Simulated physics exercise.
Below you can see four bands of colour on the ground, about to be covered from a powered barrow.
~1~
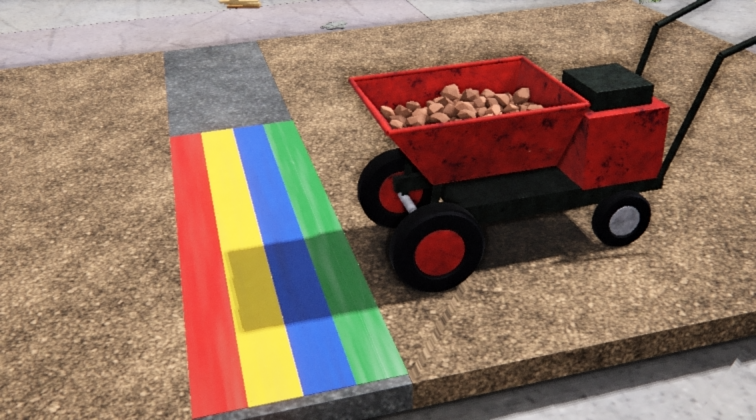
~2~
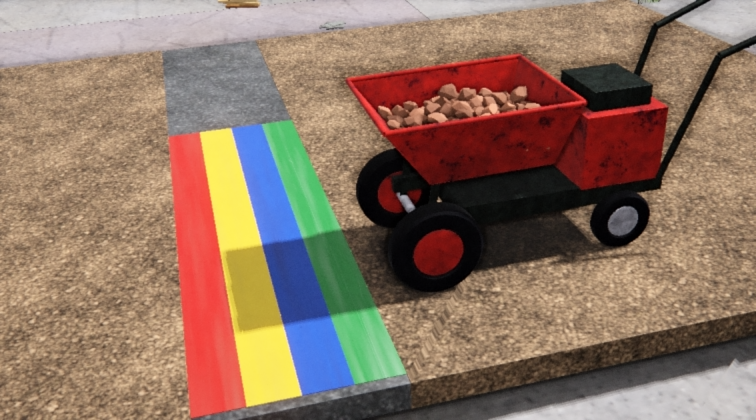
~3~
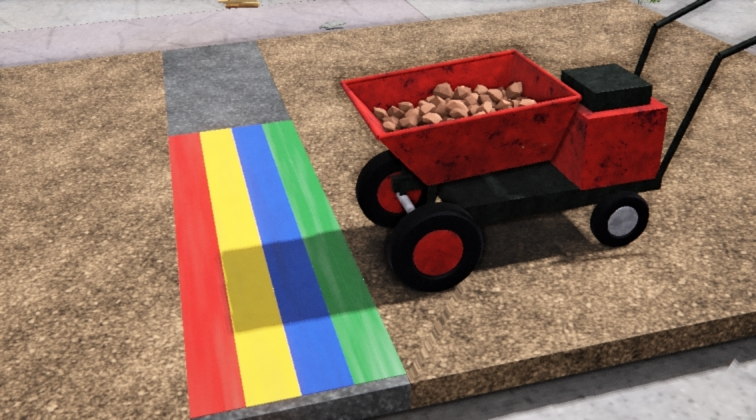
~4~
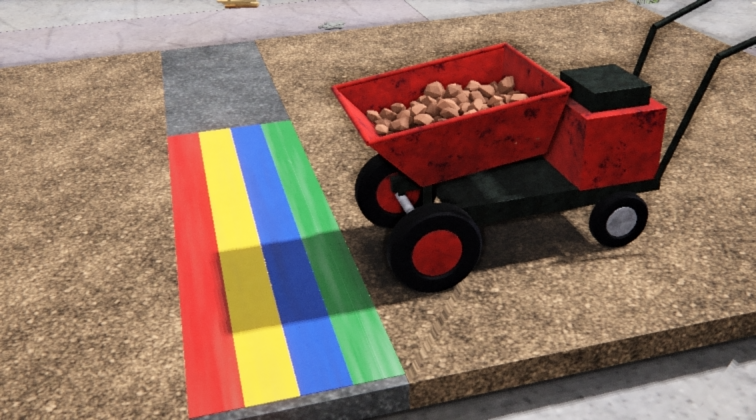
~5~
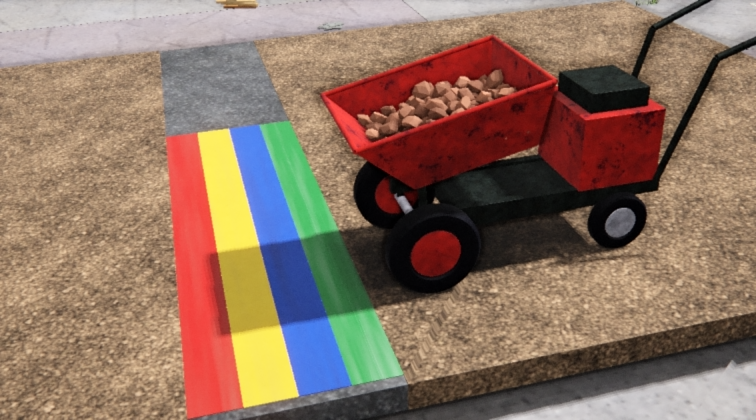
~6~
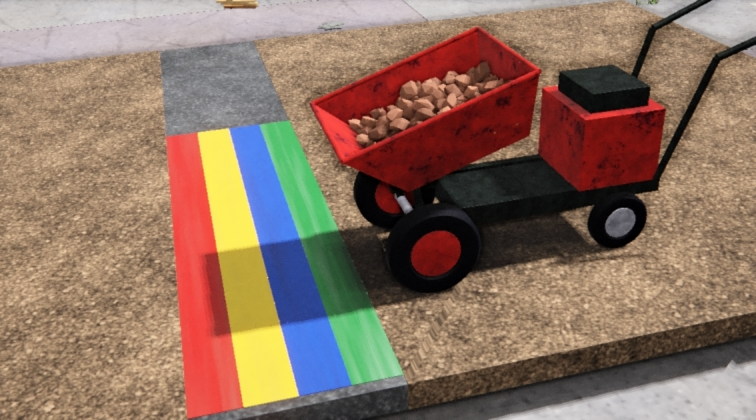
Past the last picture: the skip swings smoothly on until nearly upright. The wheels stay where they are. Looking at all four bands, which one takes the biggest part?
That would be the yellow band.
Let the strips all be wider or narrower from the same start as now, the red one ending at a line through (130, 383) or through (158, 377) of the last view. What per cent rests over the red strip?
Shares: About 10 per cent; about 20 per cent.
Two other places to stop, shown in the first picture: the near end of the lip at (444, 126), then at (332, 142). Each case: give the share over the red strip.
About 10 % and 40 %.
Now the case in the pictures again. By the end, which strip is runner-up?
Next in line comes red.
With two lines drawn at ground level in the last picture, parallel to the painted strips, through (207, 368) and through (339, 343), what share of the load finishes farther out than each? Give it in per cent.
Around 20 per cent for the first, around 80 per cent for the second.
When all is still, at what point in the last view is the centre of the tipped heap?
Centre at rest, last view: Approx. (232, 283).
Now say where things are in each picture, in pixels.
In the first frame, lip of the skip at (389, 133), level; top of the load at (466, 119), lumps of rubble; green strip at (364, 333); blue strip at (315, 343); yellow strip at (265, 352); red strip at (214, 362).
In the second frame, lip of the skip at (385, 134), level; top of the load at (463, 118).
In the third frame, lip of the skip at (379, 138), tipped barely; top of the load at (473, 112).
In the fourth frame, lip of the skip at (369, 143), tipped a little; top of the load at (465, 110).
In the fifth frame, lip of the skip at (356, 152), tipped a little; top of the load at (466, 95).
In the sixth frame, lip of the skip at (343, 162), tipped clearly; top of the load at (470, 93); green strip at (359, 334); blue strip at (311, 343); yellow strip at (261, 352); red strip at (210, 362).
Soon, skip tipped steeply; all in the skip.
A while on, skip tipped right over; most in the skip; a small part over the blue strip; a small part over the yellow strip.
Towards the end, skip tipped right over; about a quarter in the skip; a small part over the blue strip; about a quarter over the yellow strip; about a quarter over the red strip; a small part off the paint.
Finally, skip tipped right over; about a quarter in the skip; none over the green strip; a small part over the blue strip; about a third over the yellow strip; about a quarter over the red strip; a small part off the paint.
